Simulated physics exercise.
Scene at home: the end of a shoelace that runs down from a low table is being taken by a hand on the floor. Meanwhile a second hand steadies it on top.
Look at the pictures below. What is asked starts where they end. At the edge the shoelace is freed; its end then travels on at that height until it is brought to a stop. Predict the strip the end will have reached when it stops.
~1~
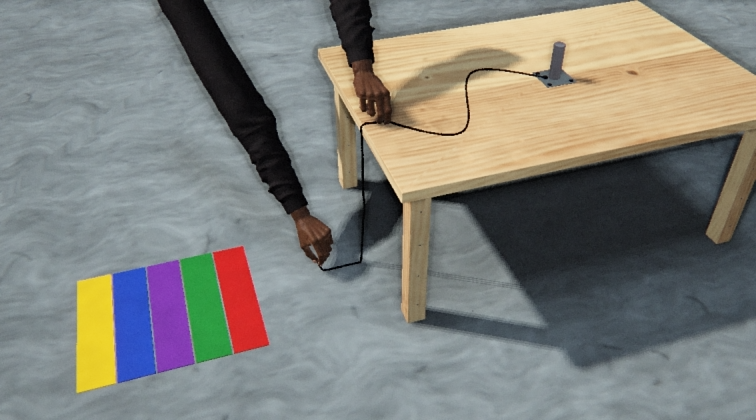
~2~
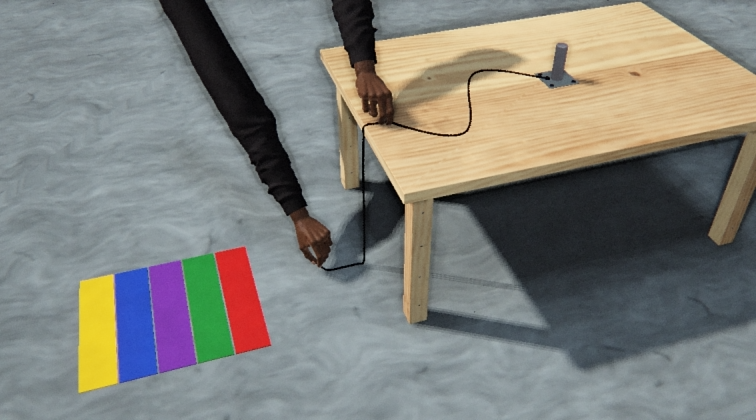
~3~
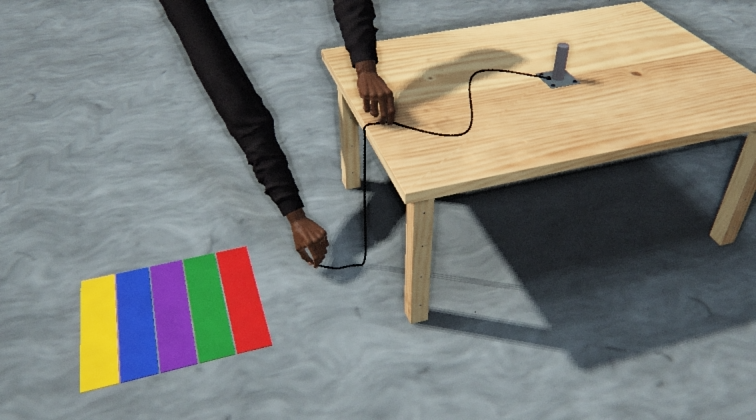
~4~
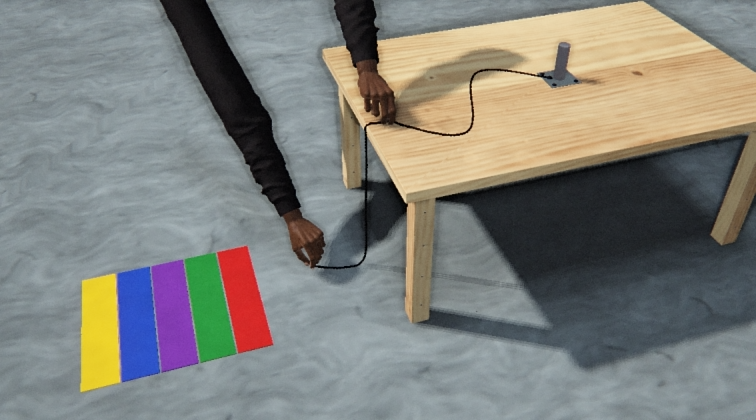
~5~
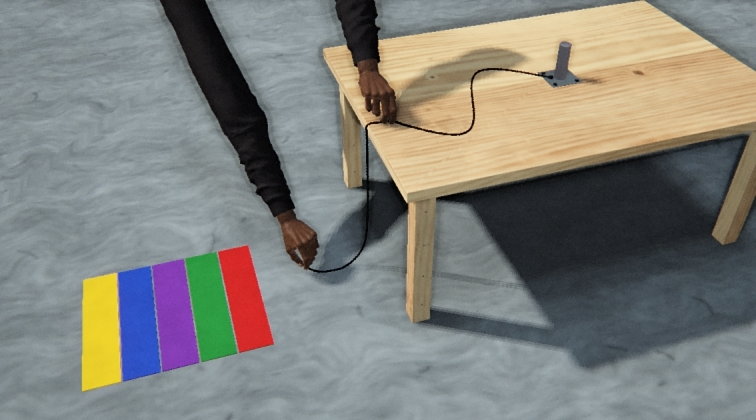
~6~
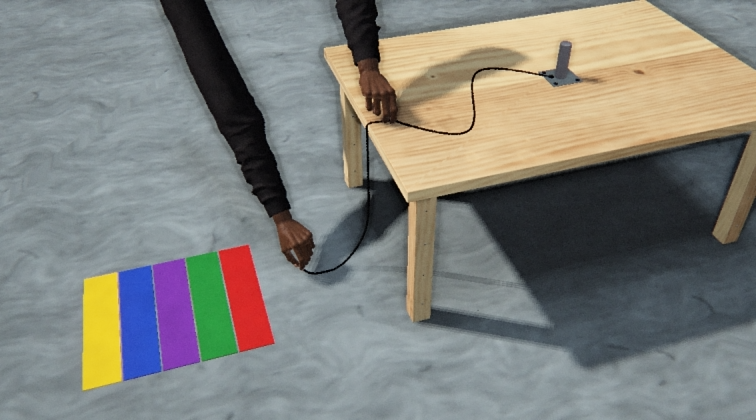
I would say the yellow strip.
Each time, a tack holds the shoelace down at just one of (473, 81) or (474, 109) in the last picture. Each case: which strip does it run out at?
First try blue, second try purple.
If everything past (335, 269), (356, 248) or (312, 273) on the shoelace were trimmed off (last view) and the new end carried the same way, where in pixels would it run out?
Close to (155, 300) first, close to (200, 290) next, and close to (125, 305) last.
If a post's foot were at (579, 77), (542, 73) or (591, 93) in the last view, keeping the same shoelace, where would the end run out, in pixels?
Places per try: (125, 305); (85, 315); (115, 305).
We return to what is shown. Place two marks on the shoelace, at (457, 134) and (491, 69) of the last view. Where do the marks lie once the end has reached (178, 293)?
Near (366, 125) and (502, 93).
Soon after, end near (178, 293); over purple.
Then, end near (130, 304); over blue.
At full stretch, end near (101, 311); over yellow. It gets as far as the yellow strip.
